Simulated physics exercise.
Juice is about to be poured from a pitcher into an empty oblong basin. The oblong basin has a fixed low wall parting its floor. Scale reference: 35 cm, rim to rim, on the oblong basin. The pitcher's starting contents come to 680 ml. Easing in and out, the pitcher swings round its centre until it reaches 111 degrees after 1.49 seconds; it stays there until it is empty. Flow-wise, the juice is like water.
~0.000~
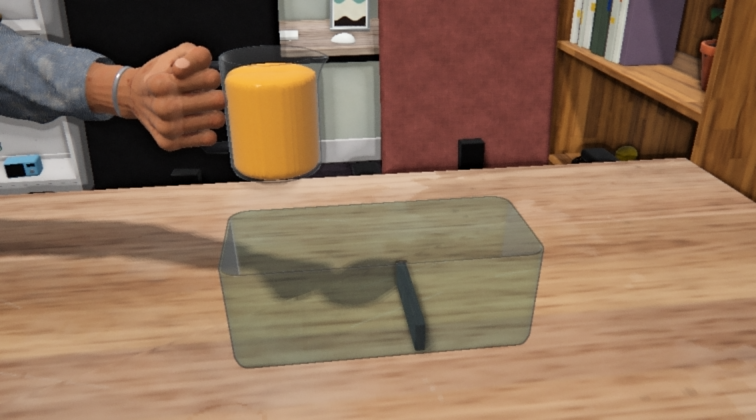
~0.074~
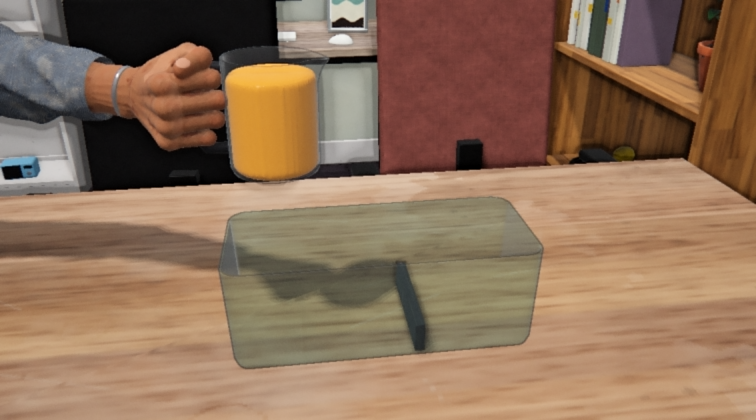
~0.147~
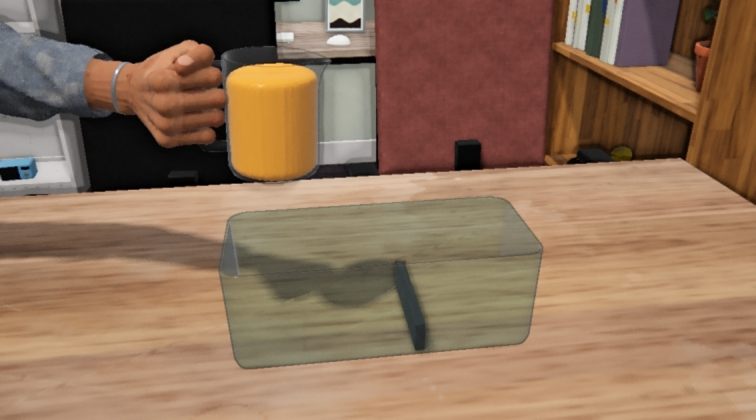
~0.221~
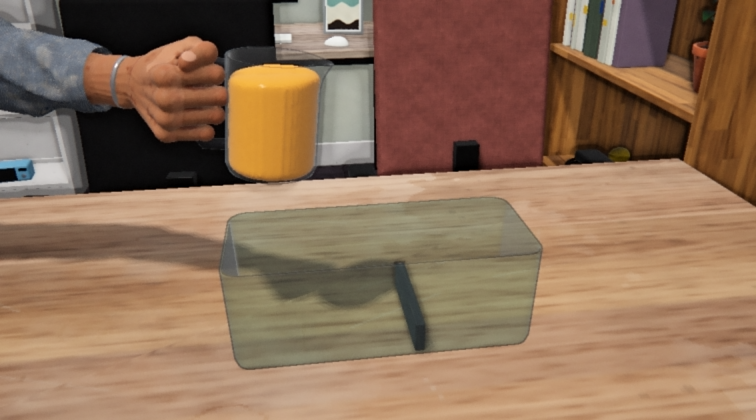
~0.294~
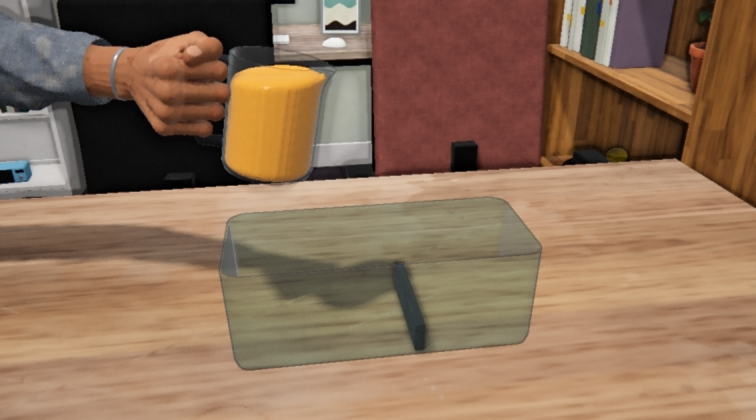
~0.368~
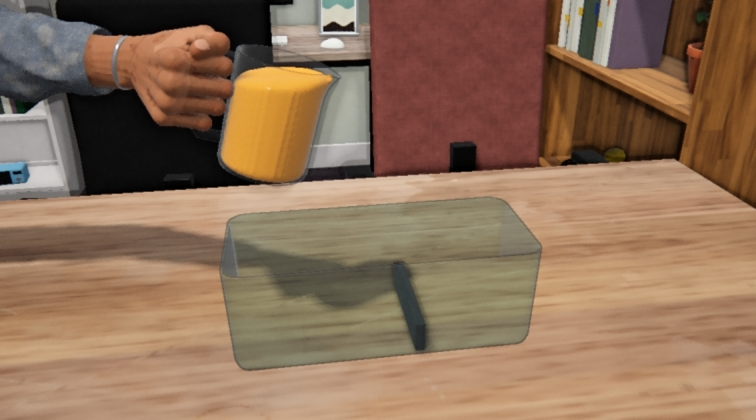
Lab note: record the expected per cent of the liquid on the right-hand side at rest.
Expected right-hand share: 55 per cent.
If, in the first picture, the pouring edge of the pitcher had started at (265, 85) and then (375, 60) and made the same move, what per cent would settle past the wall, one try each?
Some 5 and 95 per cent, in that order.
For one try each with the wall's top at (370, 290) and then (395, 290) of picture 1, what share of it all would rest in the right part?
Roughly 95 per cent, then 80 per cent.
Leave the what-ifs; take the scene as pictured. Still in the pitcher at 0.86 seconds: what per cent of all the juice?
Some 78 per cent.
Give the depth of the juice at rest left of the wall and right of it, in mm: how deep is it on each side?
Depths: Left near 10 mm, right near 20 mm.
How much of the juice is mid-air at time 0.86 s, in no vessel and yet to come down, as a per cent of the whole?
Around 14 in a hundred.
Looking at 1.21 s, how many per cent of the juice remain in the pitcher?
Near 24 percent, more or less.
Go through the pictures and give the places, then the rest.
The first picture shows tilt 0°; pouring edge (328, 55); surface from (225, 75) to (317, 71); the oblong basin's rim runs from (225, 243) to (525, 224); the wall's top is at (410, 292).
The second picture shows tilt 1°; pouring edge (328, 57); surface from (226, 75) to (315, 72).
The third picture shows tilt 3°; pouring edge (330, 59); surface from (227, 75) to (318, 73).
The fourth picture shows tilt 6°; pouring edge (333, 63); surface from (228, 76) to (320, 73).
The fifth picture shows tilt 10°; pouring edge (337, 69); surface from (231, 77) to (325, 74).
The sixth picture shows tilt 16°; pouring edge (341, 75); surface from (233, 87) to (332, 76).
Then, 0.86 s in, the tilt is 68° and 78 per cent is still to pour, 2 is left of the wall and 5 right of it.
Then, 1.21 s in, the tilt is 102° and 24 per cent is still to pour, 13 is left of the wall and 45 right of it.
Then, 1.58 s in, the tilt is 111° and 1 per cent is still to pour, 42 is left of the wall and 55 right of it.
Then, 1.99 s in, the tilt is 111° and 0 per cent is still to pour, 44 is left of the wall and 55 right of it.
Finally, 44 per cent lies left of the wall, 55 right of it and 0 outside.
